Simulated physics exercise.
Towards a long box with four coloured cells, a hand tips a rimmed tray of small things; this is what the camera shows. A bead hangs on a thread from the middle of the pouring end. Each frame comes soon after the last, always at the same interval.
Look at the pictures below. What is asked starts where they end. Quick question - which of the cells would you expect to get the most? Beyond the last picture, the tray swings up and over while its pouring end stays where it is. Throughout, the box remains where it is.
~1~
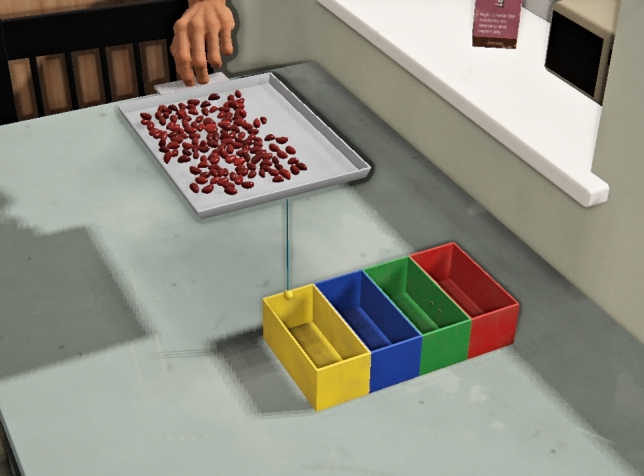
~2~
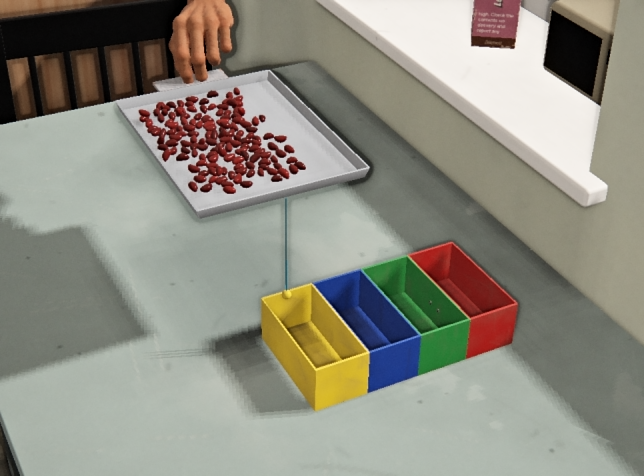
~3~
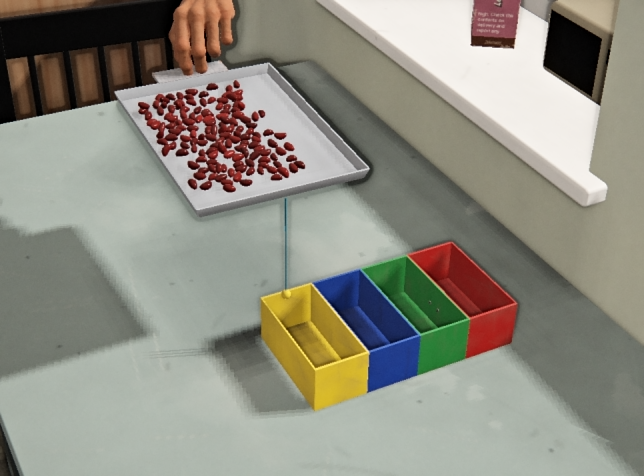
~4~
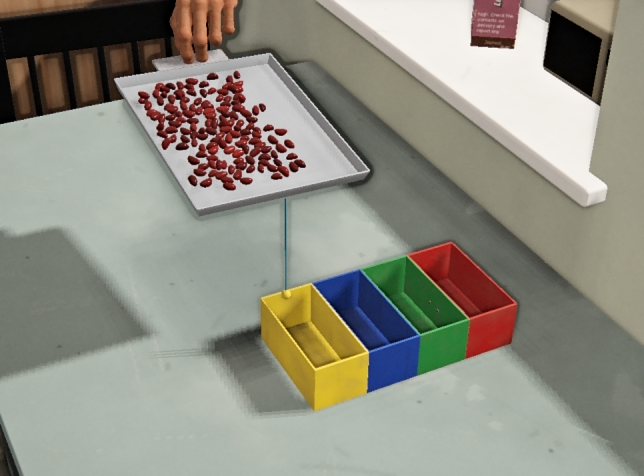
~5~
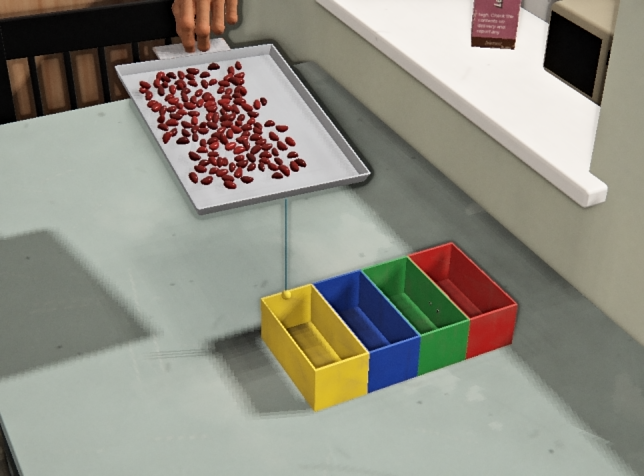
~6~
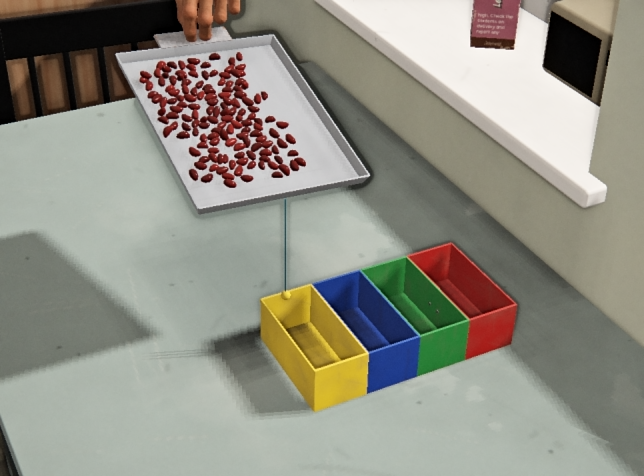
I would expect the blue cell to get the most.
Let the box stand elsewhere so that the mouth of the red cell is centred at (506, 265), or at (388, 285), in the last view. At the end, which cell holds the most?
The cell in yellow, then that green cell.
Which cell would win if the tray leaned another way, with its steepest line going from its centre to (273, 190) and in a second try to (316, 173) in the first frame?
Yellow first, the cell in blue second.
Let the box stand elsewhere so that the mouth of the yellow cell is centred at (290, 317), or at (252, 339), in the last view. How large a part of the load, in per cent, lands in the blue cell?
50 %, 20 %.
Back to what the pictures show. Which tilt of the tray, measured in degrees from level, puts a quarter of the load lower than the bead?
95°, roughly.
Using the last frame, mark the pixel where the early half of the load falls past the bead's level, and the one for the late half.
About (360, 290), and after that about (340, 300).
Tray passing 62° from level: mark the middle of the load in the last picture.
Around (300, 154).
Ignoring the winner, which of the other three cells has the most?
The answer is yellow.
Shortly afterwards, tray tipped steeply; all but a few on the tray; only a few in the yellow cell; only a few in the green cell; only a few falling or outside the box.
Next, tray tipped past a quarter turn; near a quarter on the tray; near a quarter in the blue cell; a little in the yellow cell; a little in the green cell; near a quarter falling or outside the box.
Some moments later, tray tipped past a quarter turn; near half in the blue cell; near a quarter in the yellow cell; a little in the green cell; only a few in the red cell; a little falling or outside the box.
In the end, tray tipped past a quarter turn; near half in the blue cell; near a quarter in the yellow cell; a little in the green cell; only a few in the red cell; a little outside the box.
